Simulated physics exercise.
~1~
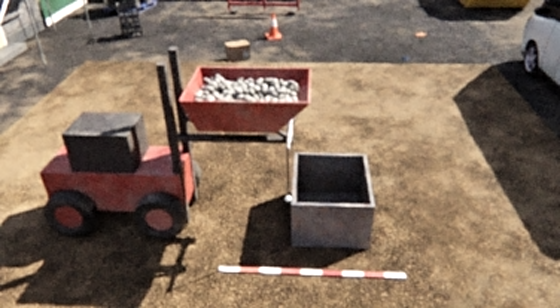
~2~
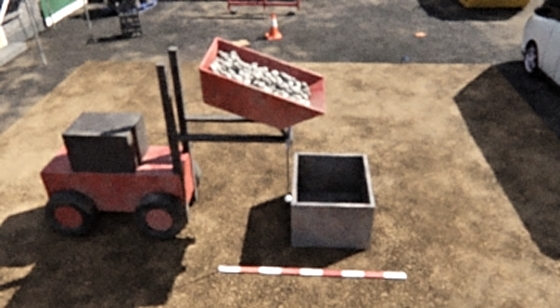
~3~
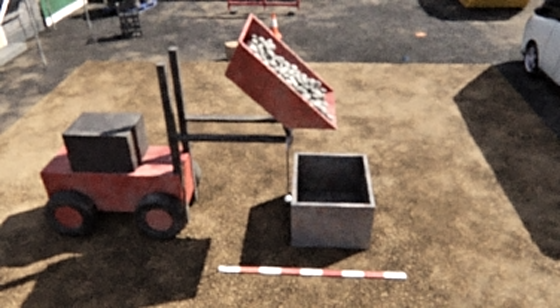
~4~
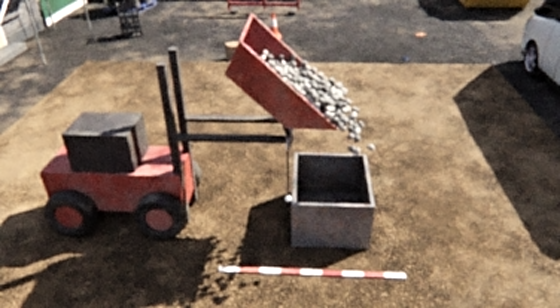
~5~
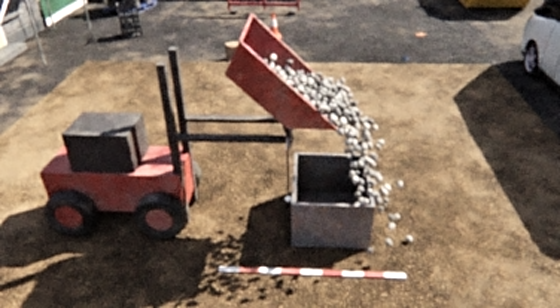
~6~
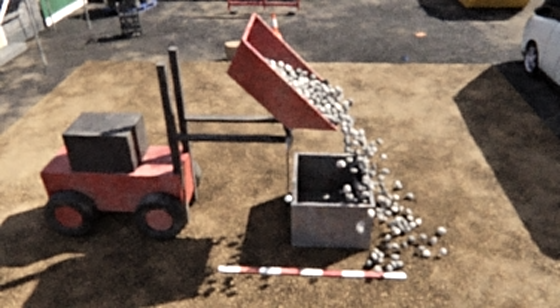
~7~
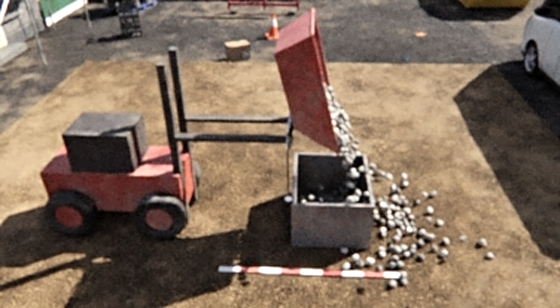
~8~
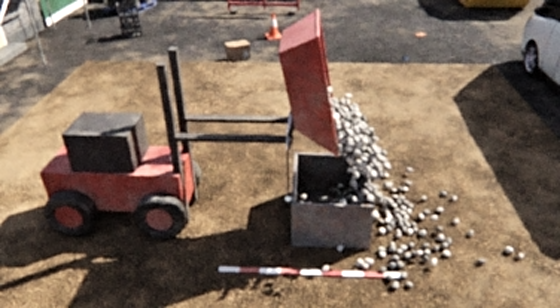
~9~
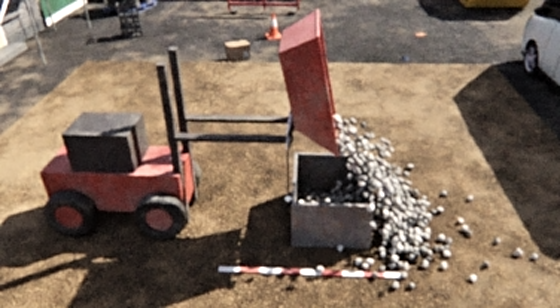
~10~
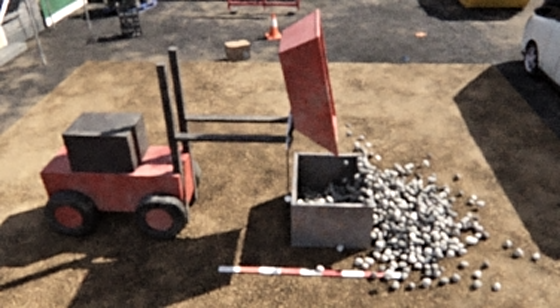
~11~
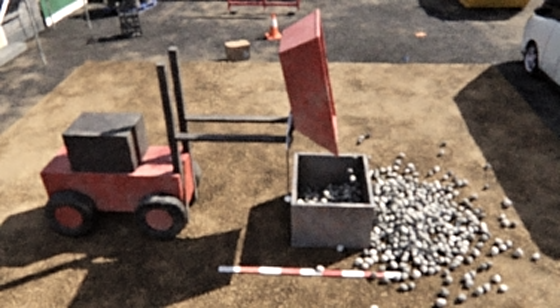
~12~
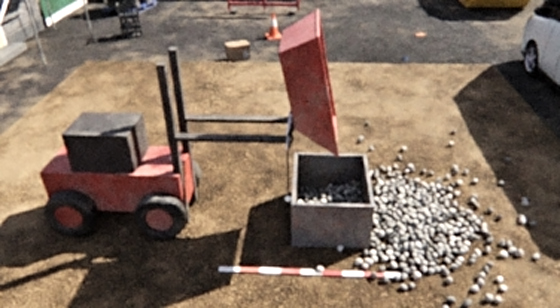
To begin with, a red forklift stands on brown ground, holding a red skip of round grey stones above and beside an open grey bin, with a red and white staff lying in front. The skip tips to the right, and the stones slide toward its lower edge. They then pour out, some dropping into the bin while others overshoot its far side. The skip tilts again until it is steep, and the rest tumbles down. Finally the emptied skip stays still, with some stones inside the bin and most spread in a wide heap to its right.
